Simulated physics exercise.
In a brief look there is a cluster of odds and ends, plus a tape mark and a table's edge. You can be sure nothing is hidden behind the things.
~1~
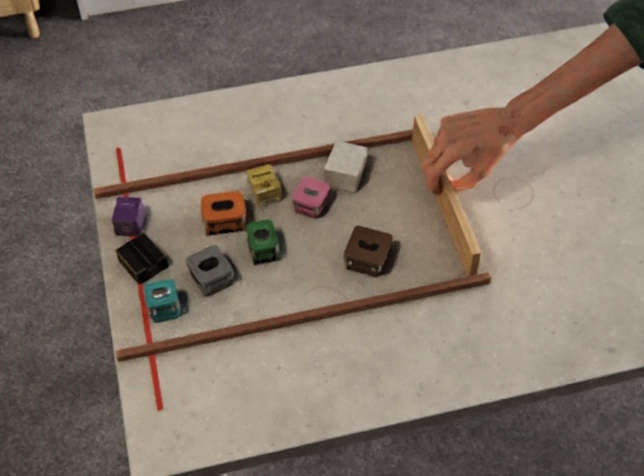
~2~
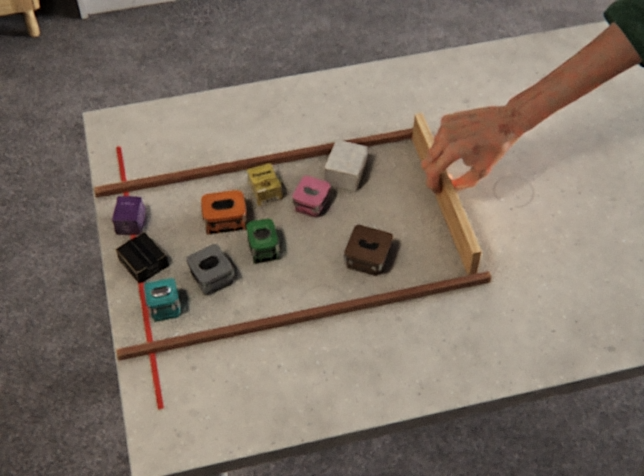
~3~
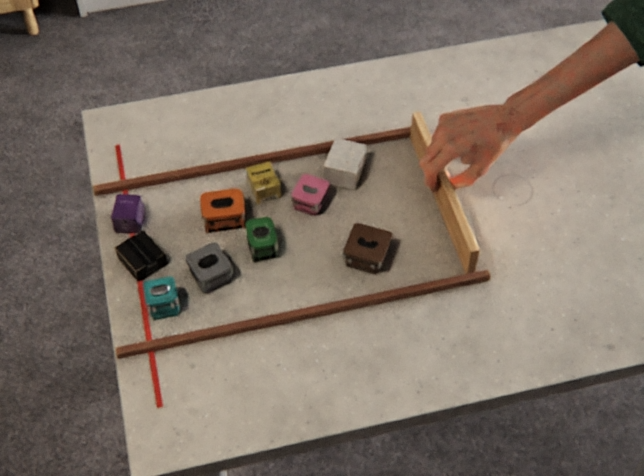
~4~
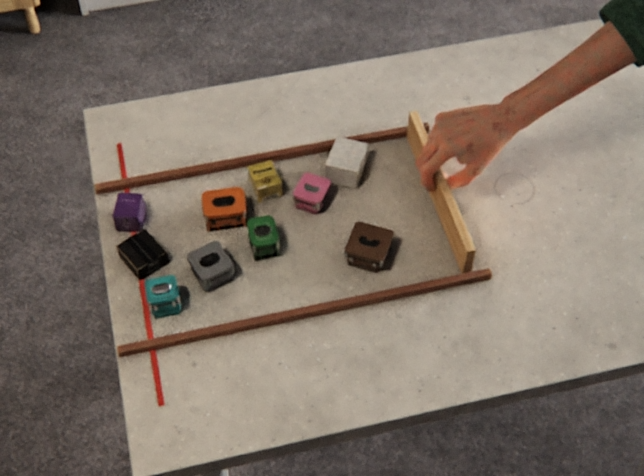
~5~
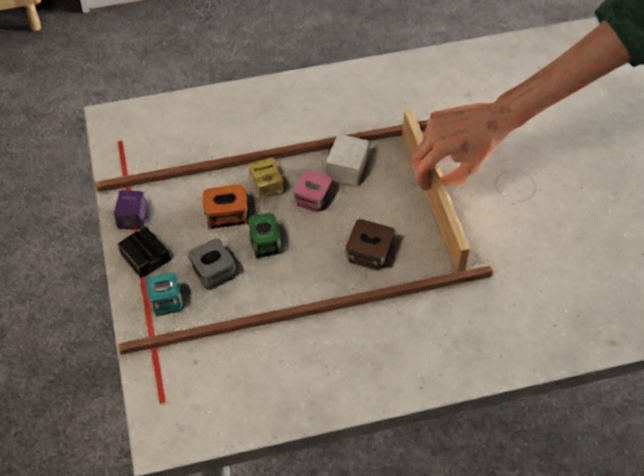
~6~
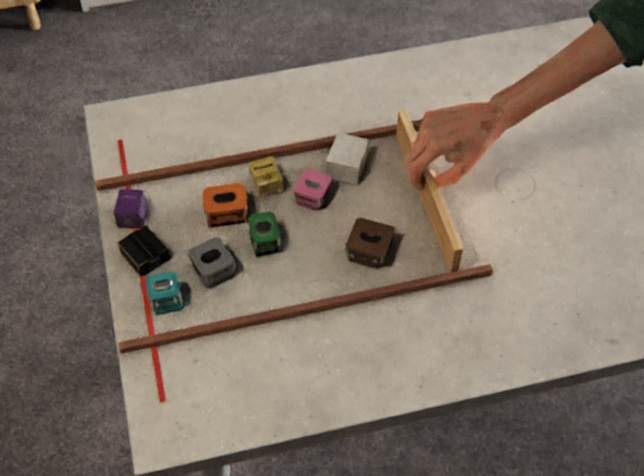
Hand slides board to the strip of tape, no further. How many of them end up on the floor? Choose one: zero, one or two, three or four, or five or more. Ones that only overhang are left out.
Five or more.
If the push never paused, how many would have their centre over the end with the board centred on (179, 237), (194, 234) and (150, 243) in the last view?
First 2, then 1, then 6.
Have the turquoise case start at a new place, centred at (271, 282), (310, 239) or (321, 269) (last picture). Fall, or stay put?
In order, the turquoise case leaves the top; sits tight; sits tight.
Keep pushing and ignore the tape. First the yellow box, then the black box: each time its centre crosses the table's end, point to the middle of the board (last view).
The middle is at (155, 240) when it's the yellow box, and at (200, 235) when it's the black box.
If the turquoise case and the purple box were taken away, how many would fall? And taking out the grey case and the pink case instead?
You'd see 4 fallen, and 5 in the other try.
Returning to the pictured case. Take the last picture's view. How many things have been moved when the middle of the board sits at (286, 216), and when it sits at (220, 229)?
First 6, after that 9.
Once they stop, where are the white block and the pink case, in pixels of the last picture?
In the last picture the white block sits around (113, 208) and the pink case around (121, 242).
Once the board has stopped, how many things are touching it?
The count is 4.
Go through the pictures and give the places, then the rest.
In the first picture, purple box (129, 217); black box (142, 259); turquoise case (162, 301); board (444, 193); tape (137, 266).
In the second picture, black box (142, 257); grey case (210, 270).
In the third picture, turquoise case (162, 298); yellow box (263, 183).
In the fourth picture, purple box (130, 213); orange case (225, 209).
In the fifth picture, black box (144, 252); pink case (313, 192).
In the sixth picture, purple box (131, 209); black box (144, 251); turquoise case (164, 293); board (427, 188); tape (139, 258).
Soon after, none off yet; purple box at rest near (131, 209); black box at rest near (144, 251); turquoise case at rest near (164, 293).
Then, none off yet; purple box at rest near (131, 209); black box moving near (139, 253); turquoise case moving near (155, 295).
At rest, the number that fall off is five or more; fallen, yellow box, orange case, grey case, turquoise case, black box and purple box.
